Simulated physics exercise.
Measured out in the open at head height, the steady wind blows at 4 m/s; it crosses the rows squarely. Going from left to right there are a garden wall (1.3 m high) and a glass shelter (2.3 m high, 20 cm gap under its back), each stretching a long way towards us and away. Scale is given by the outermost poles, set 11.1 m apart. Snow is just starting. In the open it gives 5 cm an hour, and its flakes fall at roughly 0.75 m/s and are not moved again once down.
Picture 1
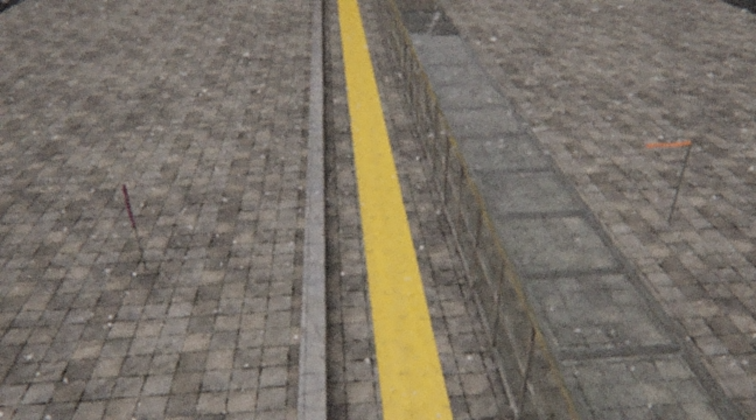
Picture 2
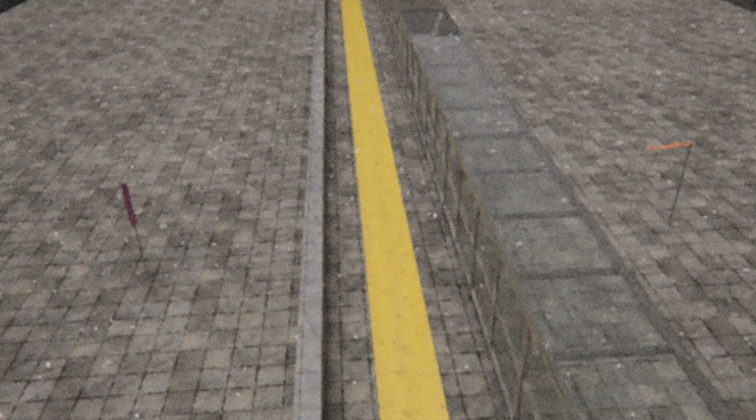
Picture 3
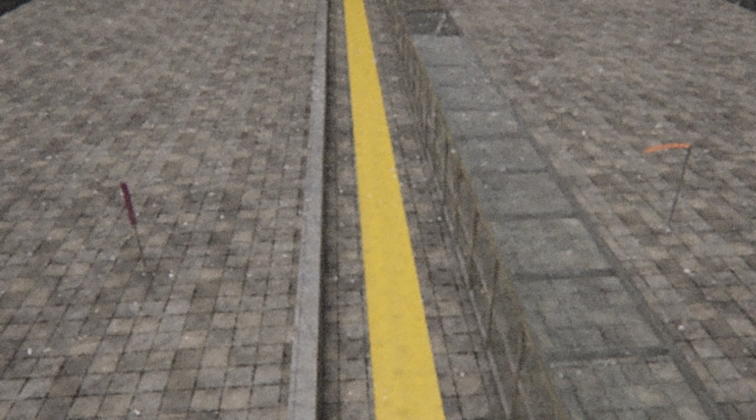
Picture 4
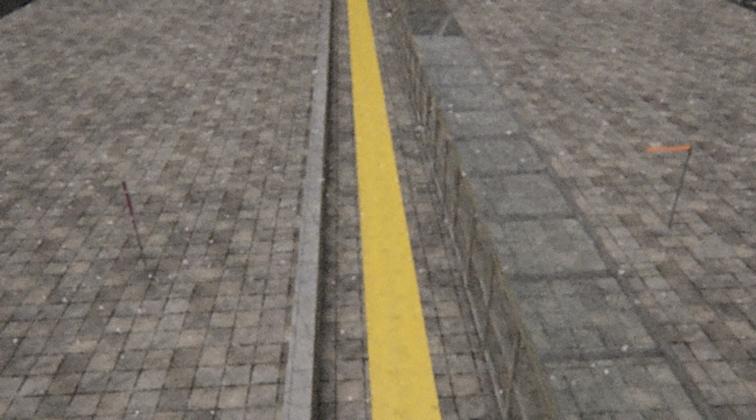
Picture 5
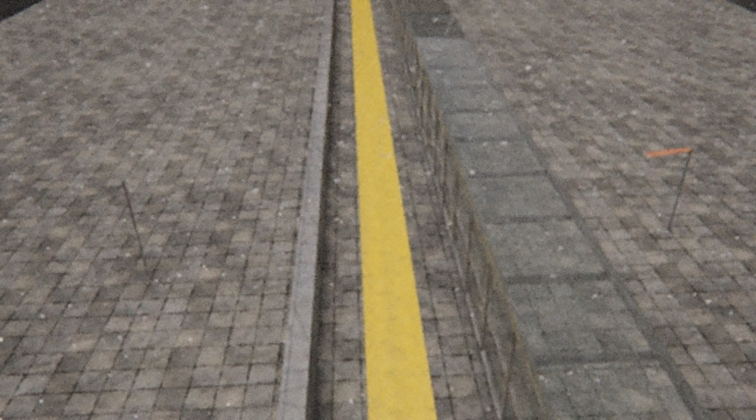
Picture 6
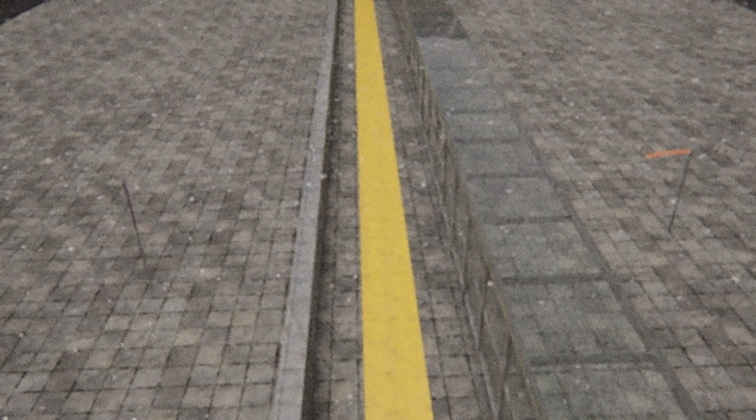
A yellow strip lies between two rows; an orange ribbon streams left, a red one hangs.
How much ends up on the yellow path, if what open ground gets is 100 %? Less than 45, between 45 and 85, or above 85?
It comes to from 45 to 85 % of what open ground receives.
10 minutes on, 5 mm on the yellow path, 8 mm in the open.
30 minutes on, 16 mm on the yellow path, 25 mm in the open.
60 minutes on, 32 mm on the yellow path, 50 mm in the open, so the yellow path has 63 % of the open amount; the left half of it has 64 %, the right half 63 %.
